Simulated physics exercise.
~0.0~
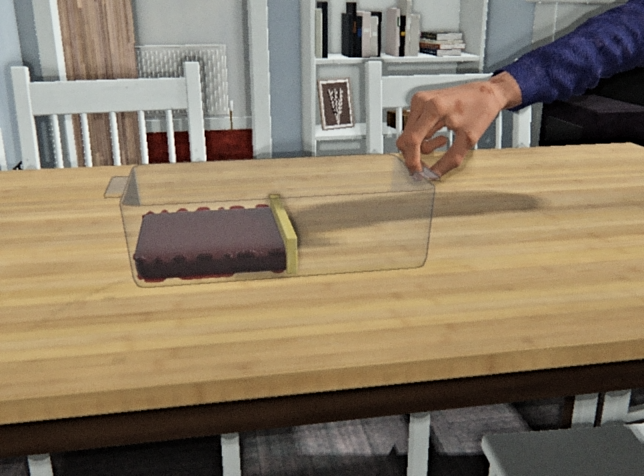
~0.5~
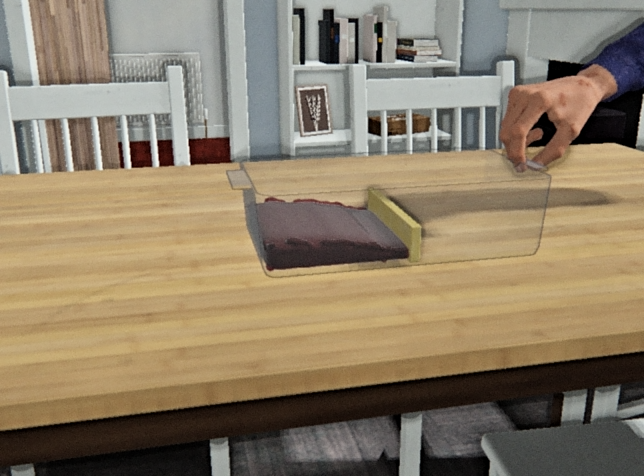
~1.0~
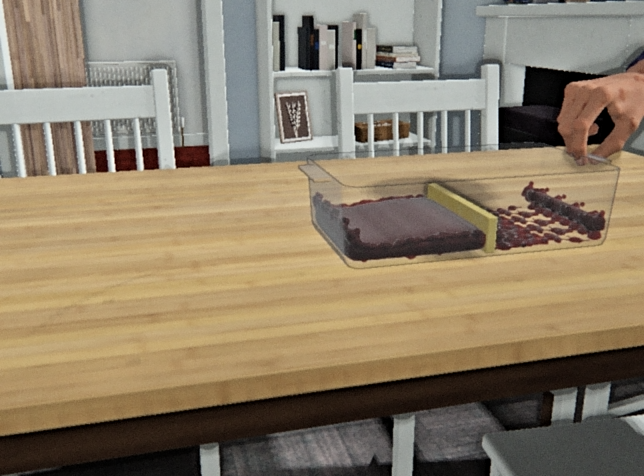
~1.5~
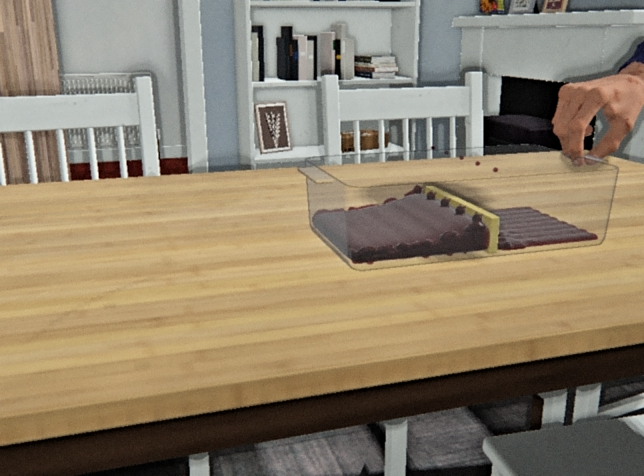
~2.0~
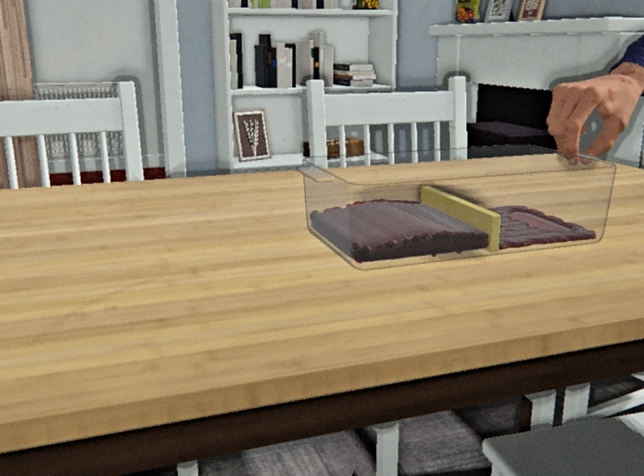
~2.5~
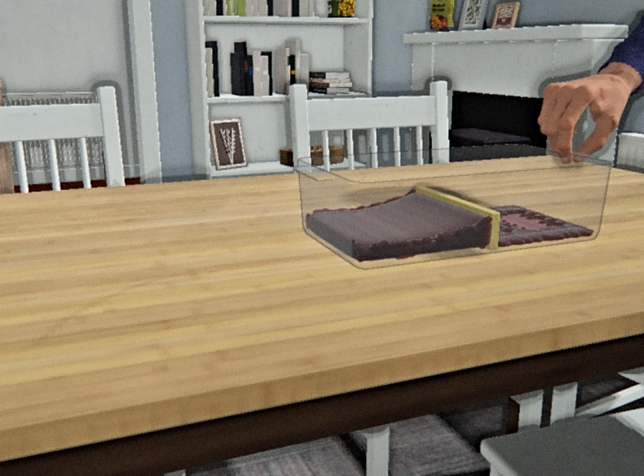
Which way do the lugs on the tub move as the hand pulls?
The lugs move to the right along with the tub.
